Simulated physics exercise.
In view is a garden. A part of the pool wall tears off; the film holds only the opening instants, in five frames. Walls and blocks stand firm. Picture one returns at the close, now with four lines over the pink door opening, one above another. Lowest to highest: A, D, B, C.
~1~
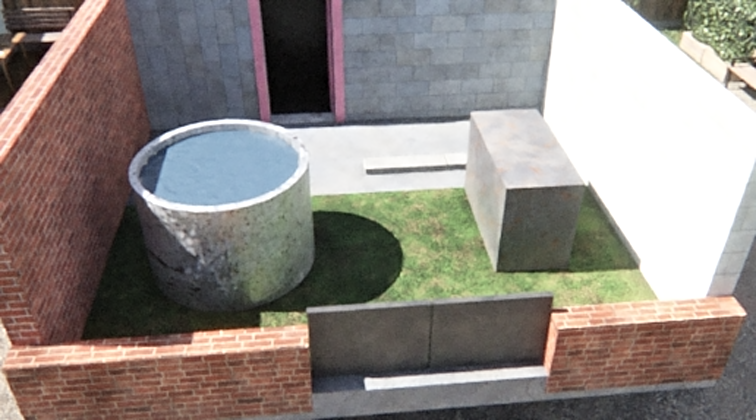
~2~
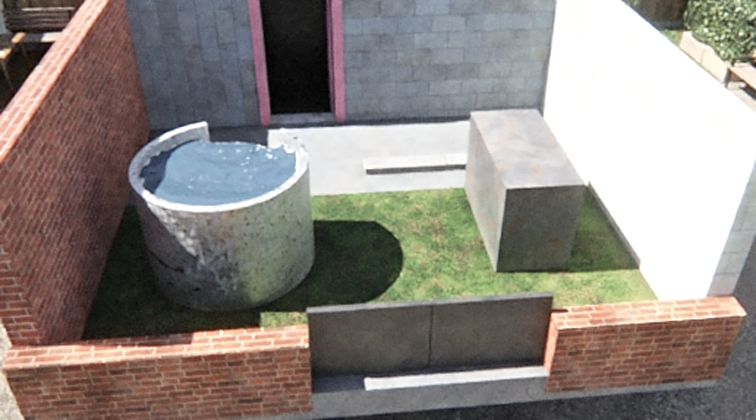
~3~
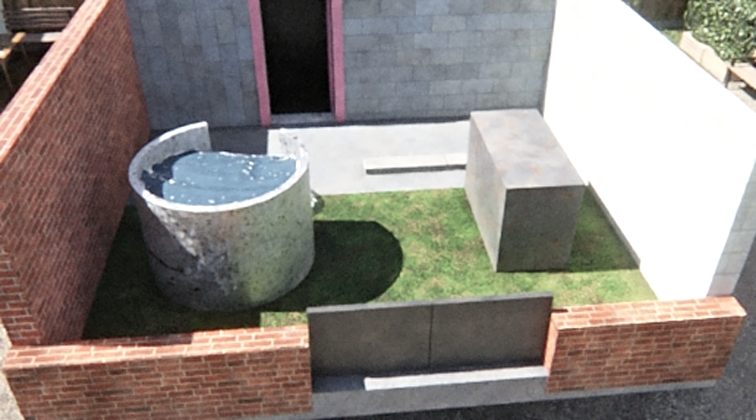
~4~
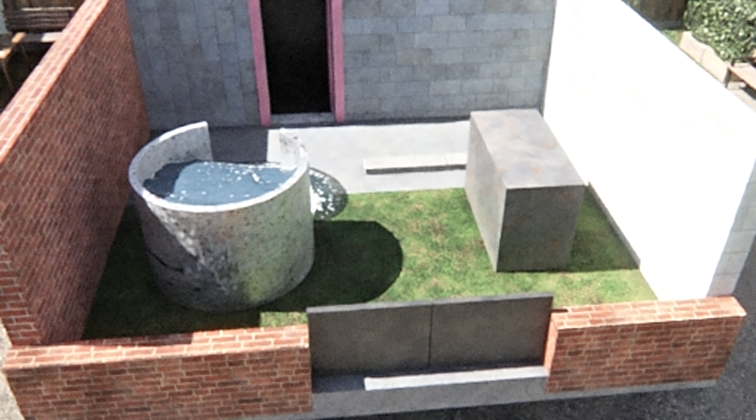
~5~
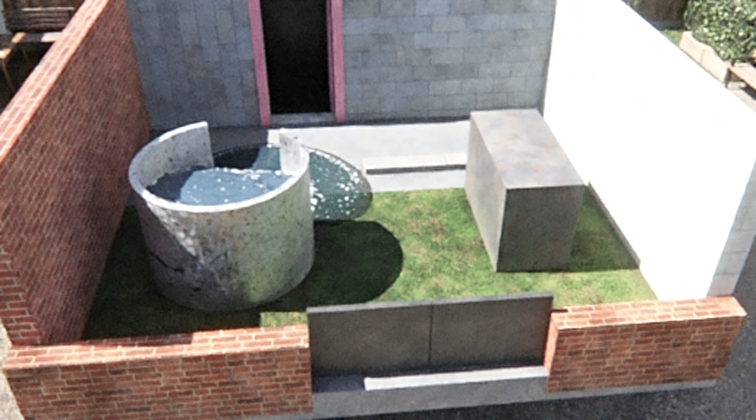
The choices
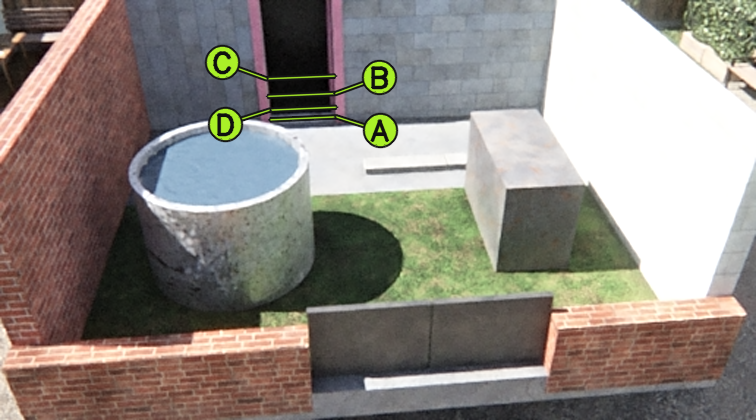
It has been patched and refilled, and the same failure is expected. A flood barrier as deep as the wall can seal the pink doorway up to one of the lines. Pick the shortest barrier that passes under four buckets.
It is B.
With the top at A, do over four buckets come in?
Yes, it does.
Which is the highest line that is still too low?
Line D.
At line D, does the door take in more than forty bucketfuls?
No.
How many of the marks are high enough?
Two.
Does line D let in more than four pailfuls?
Yes, that goes wrong.
On the marked copy, A at (303, 118); B at (301, 94); C at (300, 77); D at (302, 108); from the bottom up A, D, B, C.
With A, dozens of bucketfuls pour in.
With B, a splash gets over, under a bucket.
With C, nothing gets over.
With D, about 12 bucketfuls get in.
